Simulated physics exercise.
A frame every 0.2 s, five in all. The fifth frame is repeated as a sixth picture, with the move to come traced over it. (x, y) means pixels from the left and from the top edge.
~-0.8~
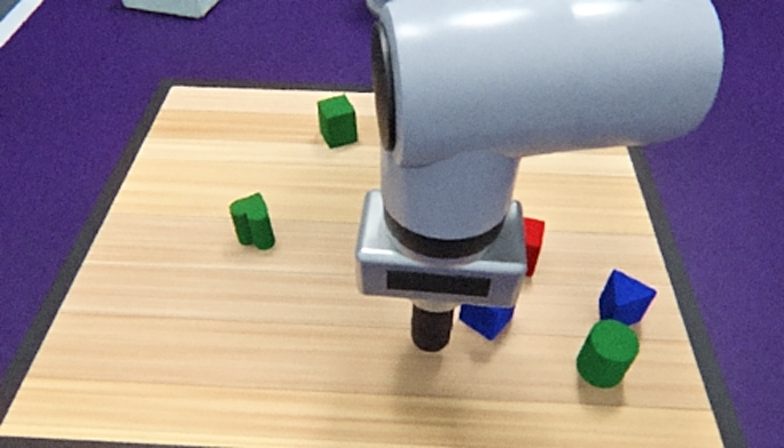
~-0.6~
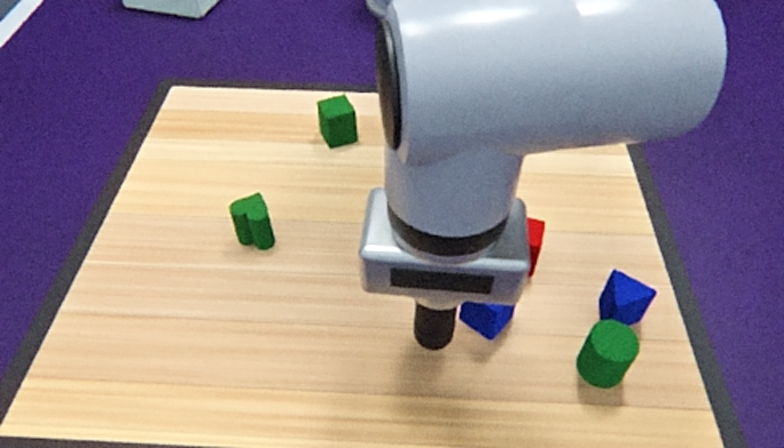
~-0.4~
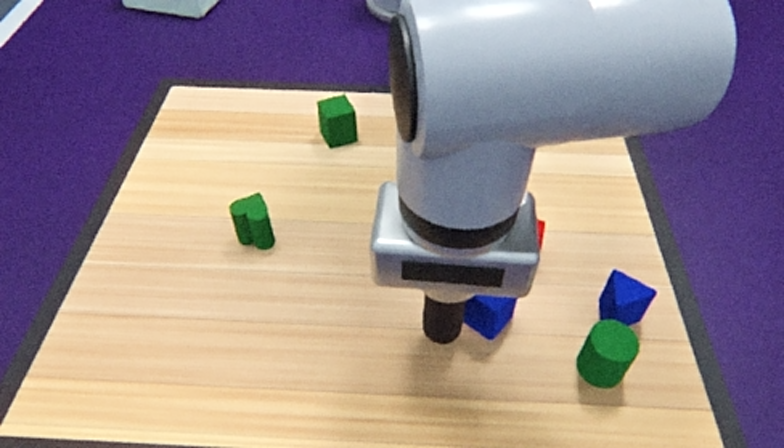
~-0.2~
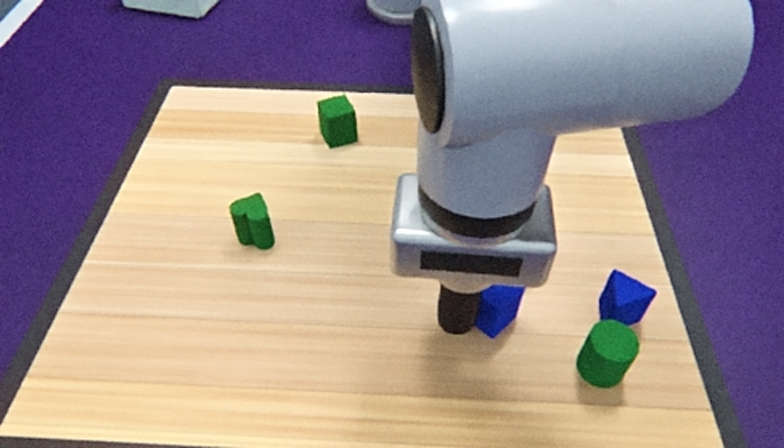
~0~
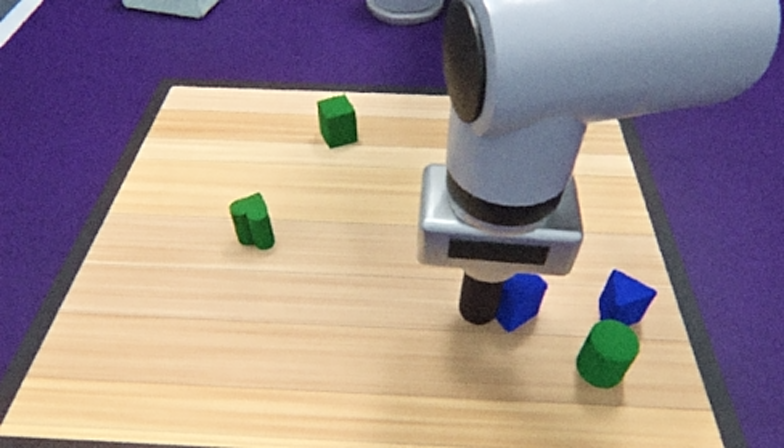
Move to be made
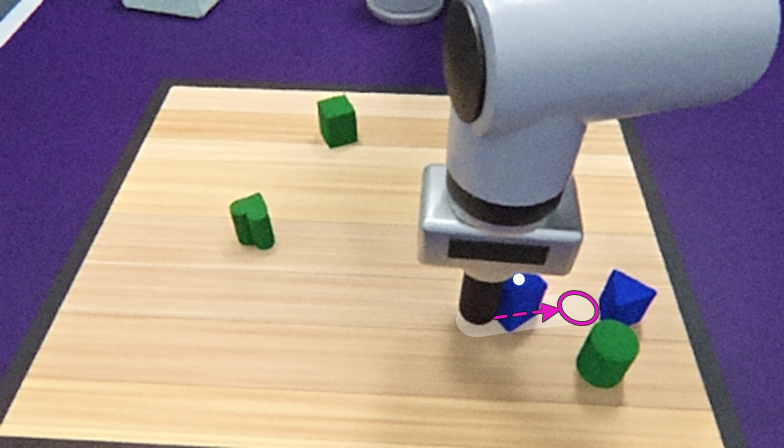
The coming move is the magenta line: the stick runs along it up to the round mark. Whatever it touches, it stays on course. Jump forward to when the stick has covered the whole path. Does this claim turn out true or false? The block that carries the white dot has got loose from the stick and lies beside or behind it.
False.
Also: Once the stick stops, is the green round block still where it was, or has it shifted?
Still in place.
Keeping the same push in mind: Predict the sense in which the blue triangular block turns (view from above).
Turns clockwise.
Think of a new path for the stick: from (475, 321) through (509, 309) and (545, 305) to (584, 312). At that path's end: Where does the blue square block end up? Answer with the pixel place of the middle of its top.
When the path ends, it will be at (621, 262).
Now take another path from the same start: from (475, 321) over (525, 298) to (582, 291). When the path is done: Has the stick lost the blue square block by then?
Short answer: No.
The drawn path runs from (475, 321) directly to (578, 308); the dot is on the blue square block.
What follows on the original path. Halfway along, stick at (530, 302); blue square block at (572, 271).
At the end, stick at (583, 297); blue square block at (615, 257); red square block not moved; green round block not moved; blue triangular block at (640, 286), turned 40° clockwise.
